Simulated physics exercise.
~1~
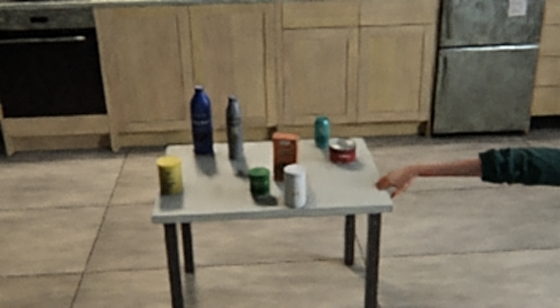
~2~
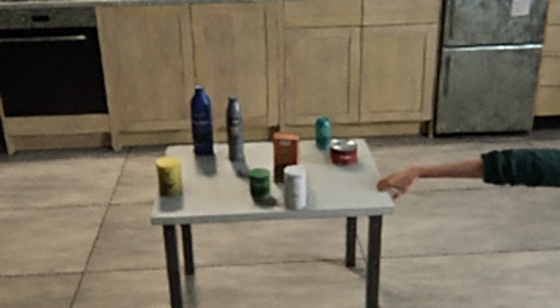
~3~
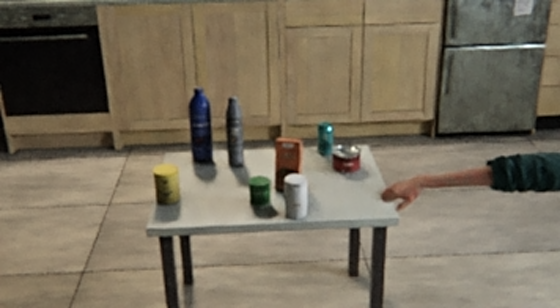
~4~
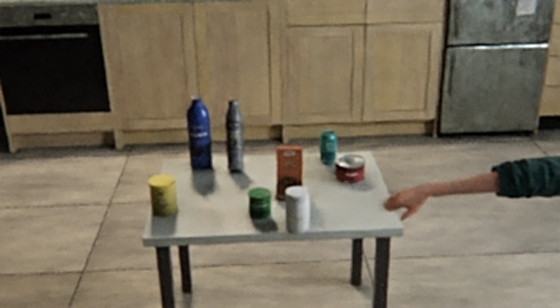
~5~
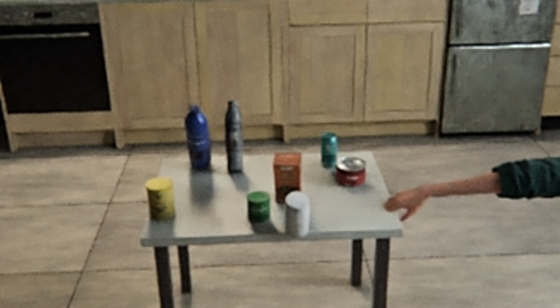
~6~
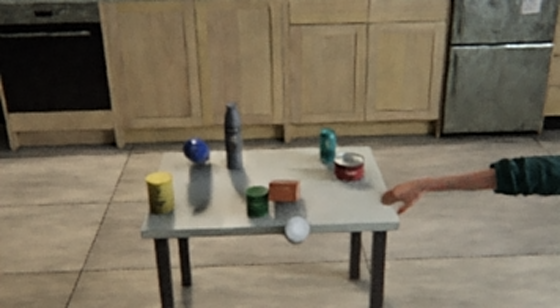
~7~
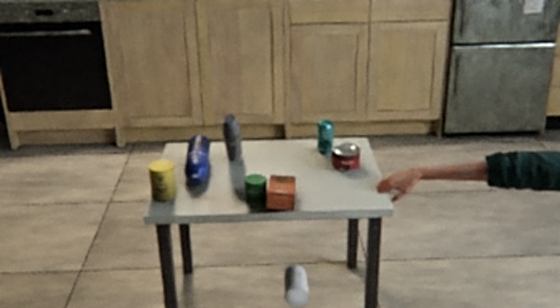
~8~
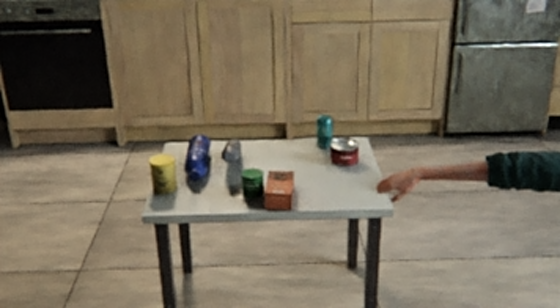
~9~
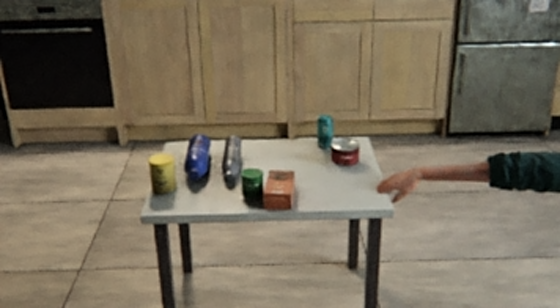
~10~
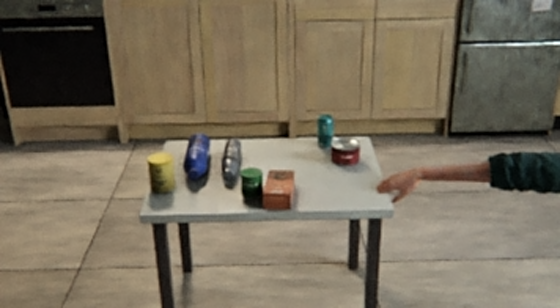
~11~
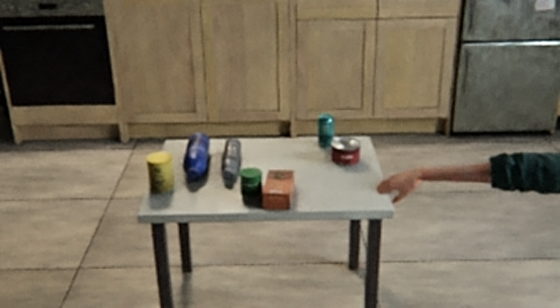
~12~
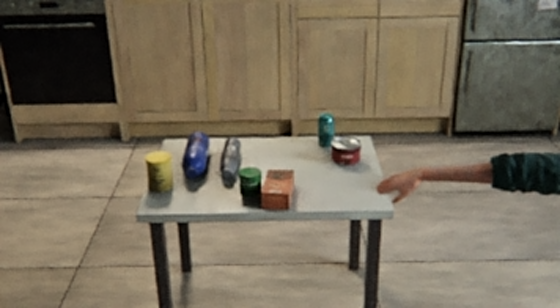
In a kitchen, a hand jerks a small table forward and back, toppling two bottles and an orange carton as a white jar falls off.
